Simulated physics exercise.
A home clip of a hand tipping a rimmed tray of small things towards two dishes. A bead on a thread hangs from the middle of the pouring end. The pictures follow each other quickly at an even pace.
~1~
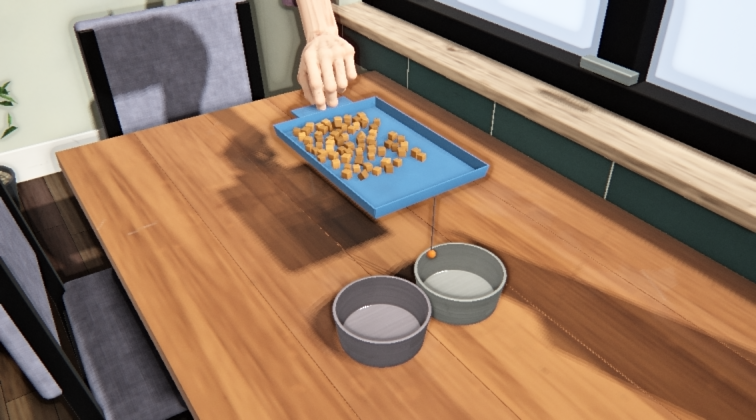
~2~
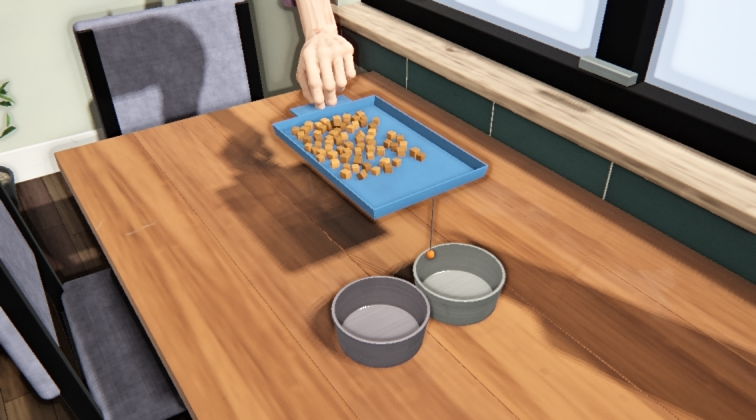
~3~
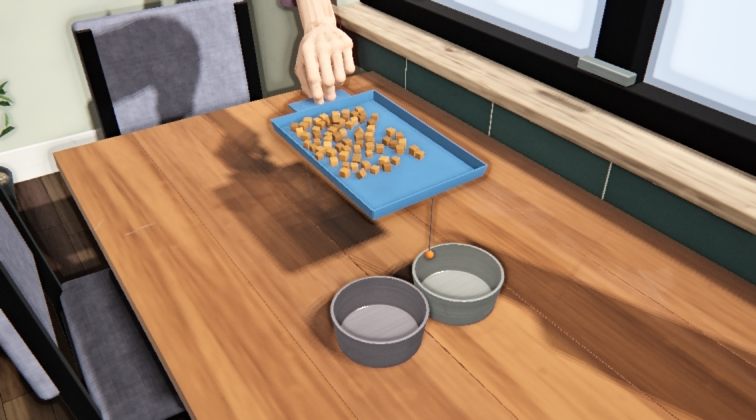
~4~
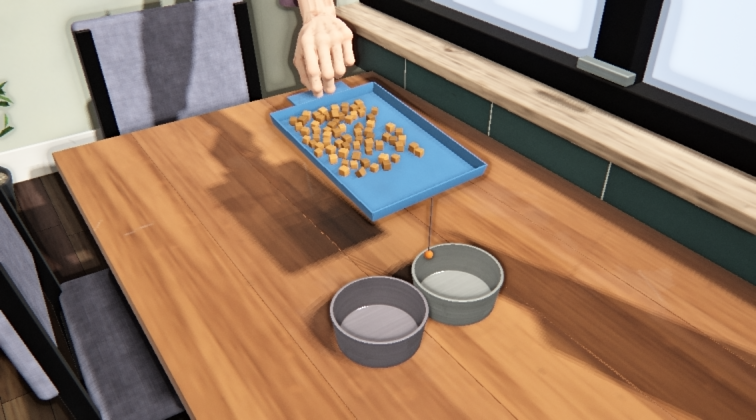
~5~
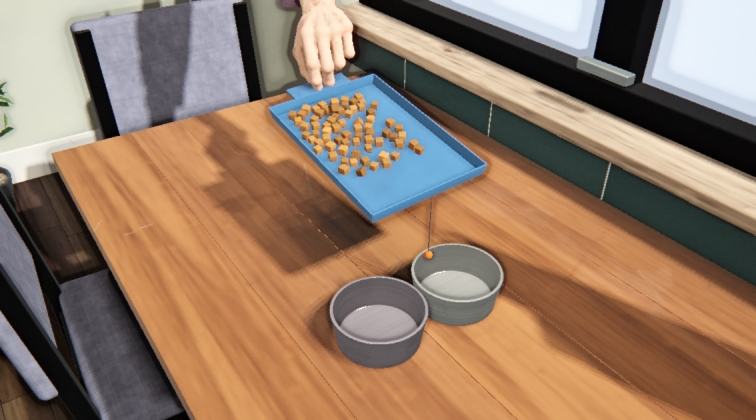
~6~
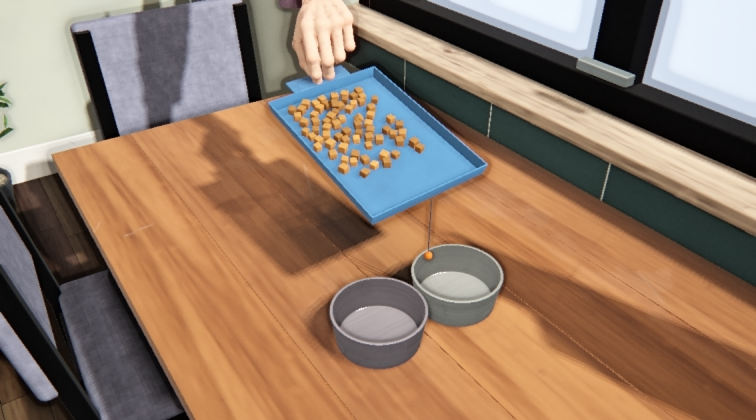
A hand slowly raised the back of a blue tray of small brown cubes, tilting it a little towards two round dishes, while a bead hung on a thread from its front edge.
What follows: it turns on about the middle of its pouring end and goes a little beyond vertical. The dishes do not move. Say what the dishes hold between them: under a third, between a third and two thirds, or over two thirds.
They take more than two thirds between them.
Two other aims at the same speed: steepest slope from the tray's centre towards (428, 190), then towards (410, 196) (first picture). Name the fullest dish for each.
In turn: The dish on the right; left.
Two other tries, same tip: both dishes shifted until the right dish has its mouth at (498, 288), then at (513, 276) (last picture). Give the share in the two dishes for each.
In turn 30 and 30 in a hundred.
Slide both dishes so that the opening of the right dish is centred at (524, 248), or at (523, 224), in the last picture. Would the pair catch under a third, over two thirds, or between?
In turn: Under a third; less than a third.
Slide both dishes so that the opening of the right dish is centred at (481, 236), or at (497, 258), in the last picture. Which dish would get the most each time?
At the first place the left dish, at the second the dish on the left.
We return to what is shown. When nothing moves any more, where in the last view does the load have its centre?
Near (389, 332).
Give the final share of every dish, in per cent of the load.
The left dish has 80 per cent, the right dish has 10.
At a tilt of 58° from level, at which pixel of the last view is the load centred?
Near (380, 185).
Soon, tray tipped steeply; nearly all on the tray; a small part in the left dish.
A while on, tray tipped right over; nearly all on the tray; a small part in the left dish.
Towards the end, tray tipped past a quarter turn; most in the left dish; a small part in the right dish; a small part outside both.
Finally, tray tipped past a quarter turn; most in the left dish; a small part in the right dish; a small part outside both.
